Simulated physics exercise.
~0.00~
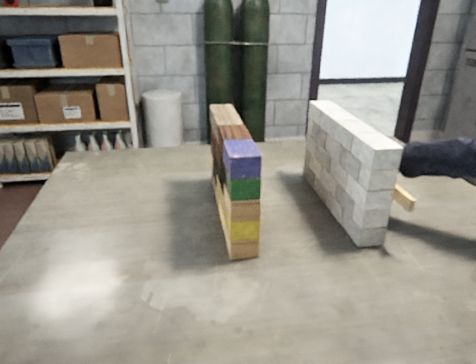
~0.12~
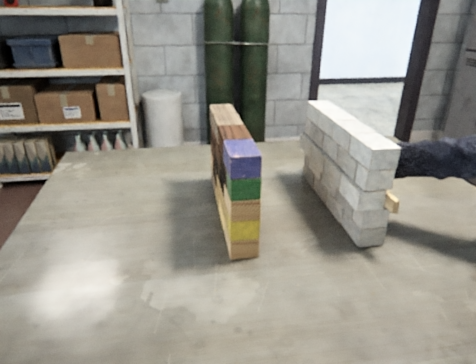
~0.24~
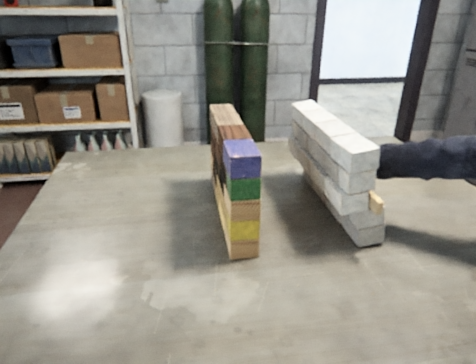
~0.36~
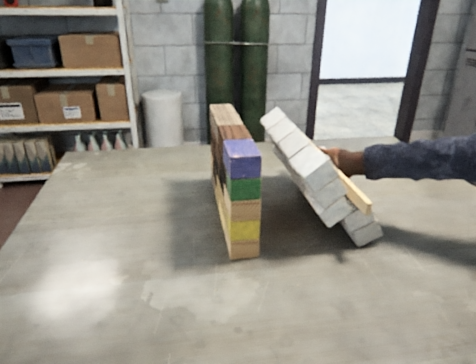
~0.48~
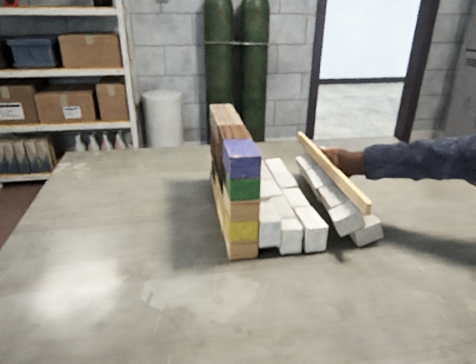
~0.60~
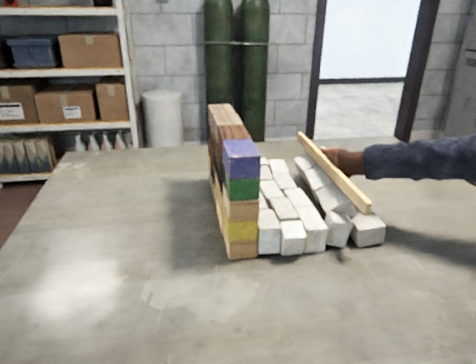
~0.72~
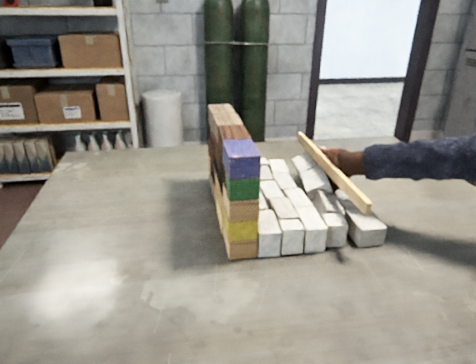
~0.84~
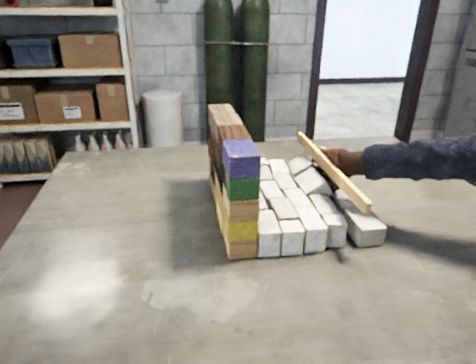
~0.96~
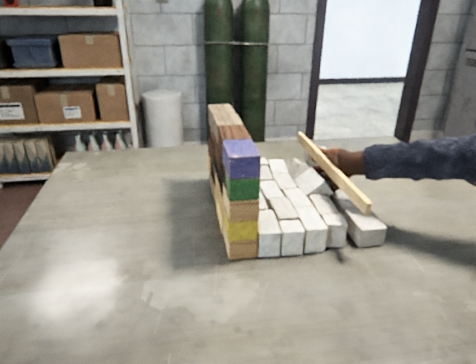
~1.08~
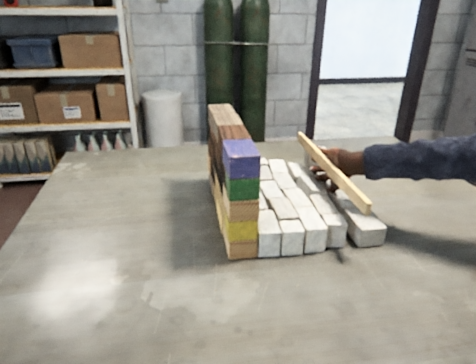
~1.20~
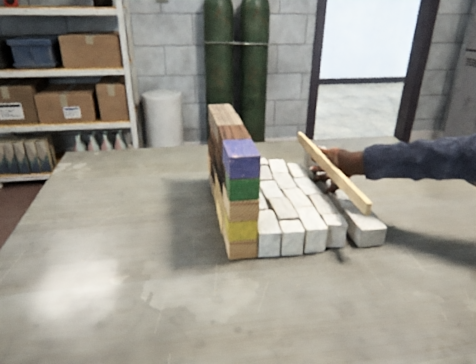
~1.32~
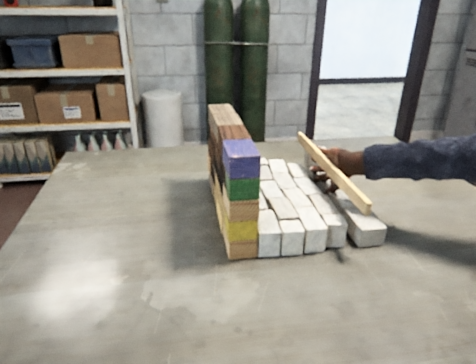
Arm pushing a wooden strip leftward into a pale block wall, which topples into a heap against a still-standing wooden block wall.
